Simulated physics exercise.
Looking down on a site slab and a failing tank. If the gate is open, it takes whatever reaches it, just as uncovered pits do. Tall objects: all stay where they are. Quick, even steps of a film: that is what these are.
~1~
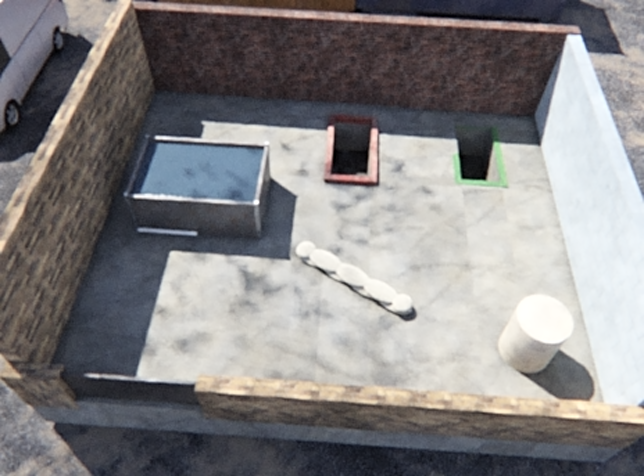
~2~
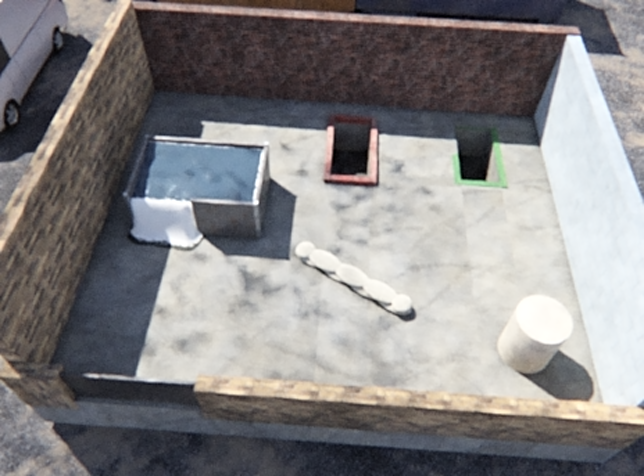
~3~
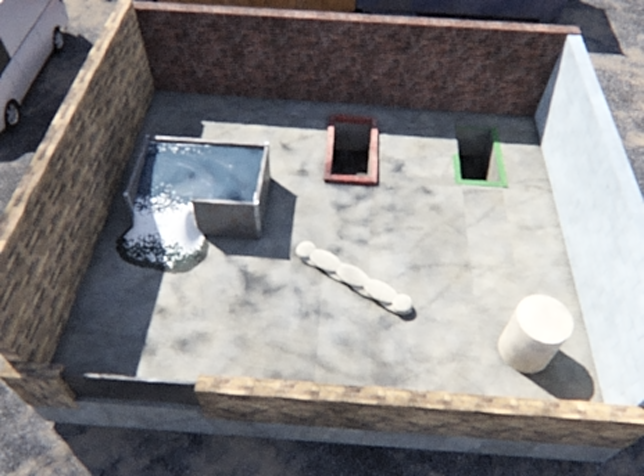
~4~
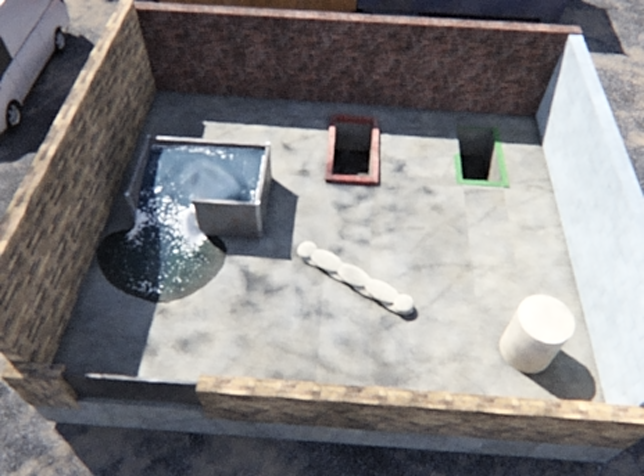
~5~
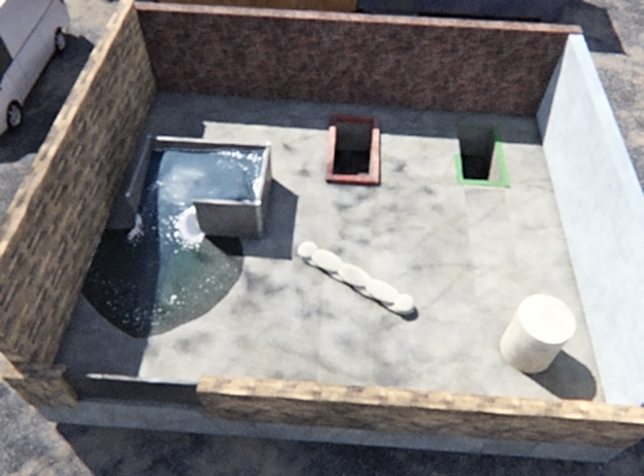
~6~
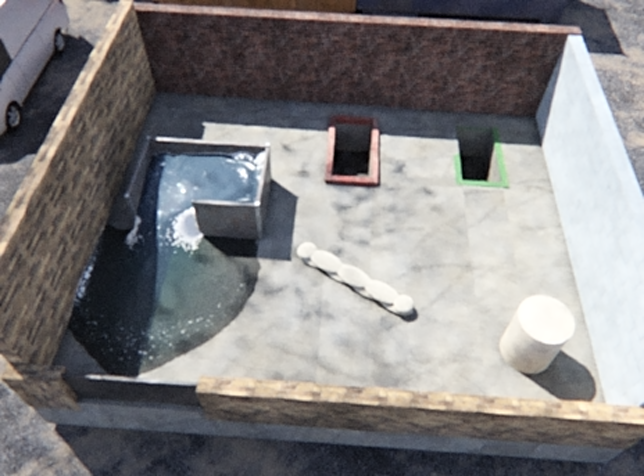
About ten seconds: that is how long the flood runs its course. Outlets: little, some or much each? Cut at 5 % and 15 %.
The gate: Little. The red pit: Little. The green pit: Some.
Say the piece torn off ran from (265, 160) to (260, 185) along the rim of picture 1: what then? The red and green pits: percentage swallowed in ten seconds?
In percent: Red 4, green 14.
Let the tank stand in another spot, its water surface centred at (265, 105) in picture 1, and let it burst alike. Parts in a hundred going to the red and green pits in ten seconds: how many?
Tally in per cent - red pit 0; green pit 4.
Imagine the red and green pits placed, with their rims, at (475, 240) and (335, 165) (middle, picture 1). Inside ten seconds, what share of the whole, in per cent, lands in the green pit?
Share for green: 0 in a hundred.
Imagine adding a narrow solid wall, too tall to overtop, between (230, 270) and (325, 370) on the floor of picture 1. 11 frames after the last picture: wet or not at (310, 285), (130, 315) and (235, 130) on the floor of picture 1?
As the points were listed, they come out free from flooding, taken by the flood, and finally free from flooding.
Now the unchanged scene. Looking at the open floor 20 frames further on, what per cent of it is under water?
My estimate is near 35 per cent.
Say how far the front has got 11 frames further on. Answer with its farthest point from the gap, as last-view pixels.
Estimated pixel: (406, 411).
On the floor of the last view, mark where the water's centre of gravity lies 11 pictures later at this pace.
I would point to (176, 277).
A moment on, water covers 20 % of the floor; the gate 0 %, the red pit 0 %, the green pit 0 %.
Next, water covers 20 % of the floor; the gate 0 %, the red pit 0 %, the green pit 0 %.
Then, water covers 35 % of the floor; the gate 0 %, the red pit 0 %, the green pit 0 %.
Later, water covers 50 % of the floor; the gate 0 %, the red pit 0 %, the green pit 0 %.
In the end, water covers 70 % of the floor; the gate 0 %, the red pit 0 %, the green pit 9 %.
